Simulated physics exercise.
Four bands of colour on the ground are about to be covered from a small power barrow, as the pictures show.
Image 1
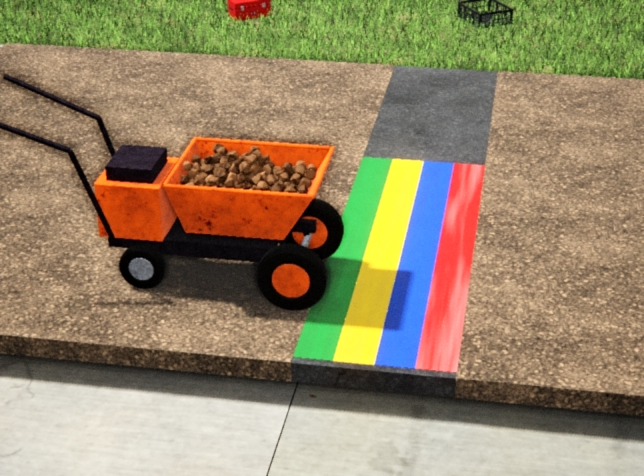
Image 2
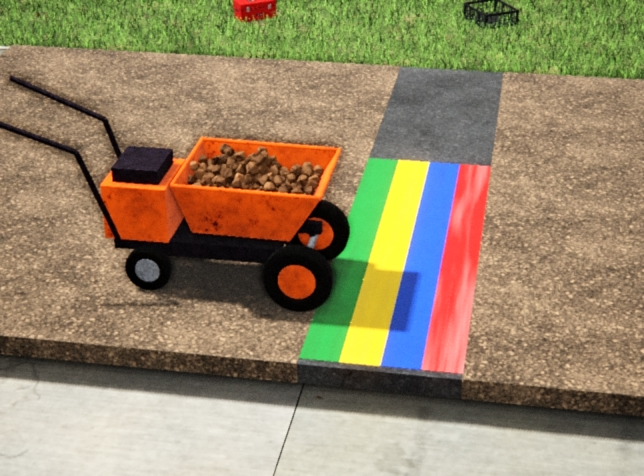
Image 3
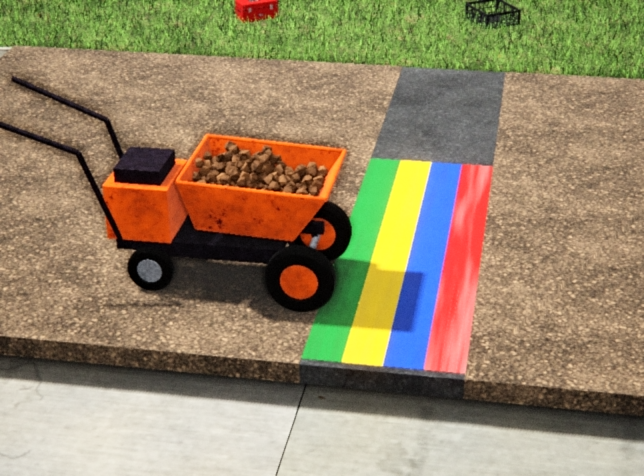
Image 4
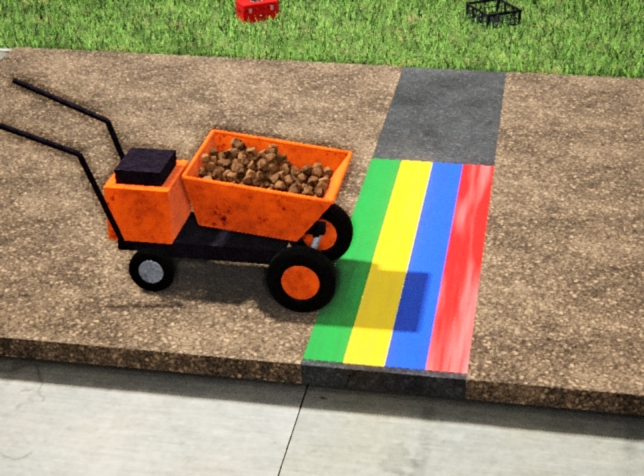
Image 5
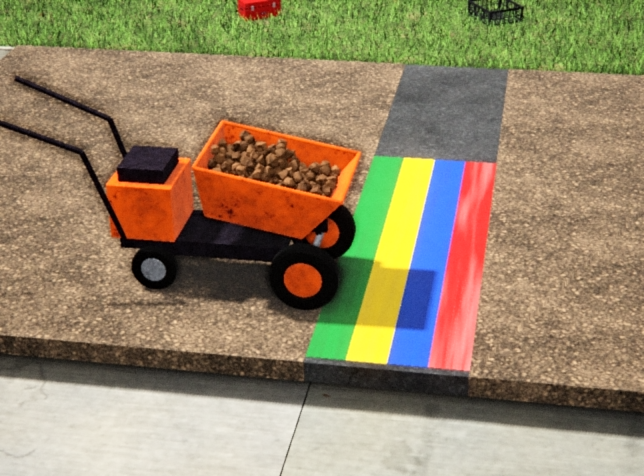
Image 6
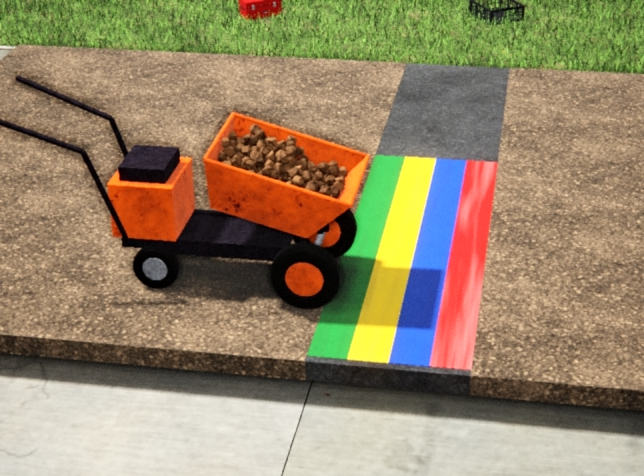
An orange power barrow loaded with brown clods stood on a paved strip beside green, yellow, blue and red bands, and its skip gradually tilted toward the right, its back end rising off the frame.
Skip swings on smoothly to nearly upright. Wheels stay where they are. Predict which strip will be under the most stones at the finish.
I would say the blue one.
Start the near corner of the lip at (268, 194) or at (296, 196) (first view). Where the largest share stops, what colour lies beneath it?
Well, from the first place it would be the yellow one, and from the second the blue one.
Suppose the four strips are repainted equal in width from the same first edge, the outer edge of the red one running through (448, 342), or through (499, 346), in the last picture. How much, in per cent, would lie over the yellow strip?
Shares: Close to 0 %; close to 20 %.
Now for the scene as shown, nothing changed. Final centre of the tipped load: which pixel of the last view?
About pixel (441, 285).
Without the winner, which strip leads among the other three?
That red strip.
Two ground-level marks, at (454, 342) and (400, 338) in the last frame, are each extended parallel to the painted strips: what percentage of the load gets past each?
The first comes to 30 %, the second to 70 %.
Just after the last frame, skip tipped steeply; every one in the skip.
A moment on, skip tipped steeply; the larger part in the skip; about a tenth over the blue strip; just a few over the red strip; just a few falling.
Further on, skip tipped right over; roughly a third in the skip; just a few over the yellow strip; roughly a quarter over the blue strip; roughly a quarter over the red strip; about a tenth off the paint.
When it is over, skip tipped right over; about a tenth in the skip; not one over the green strip; about a tenth over the yellow strip; roughly a third over the blue strip; roughly a quarter over the red strip; about a tenth off the paint.
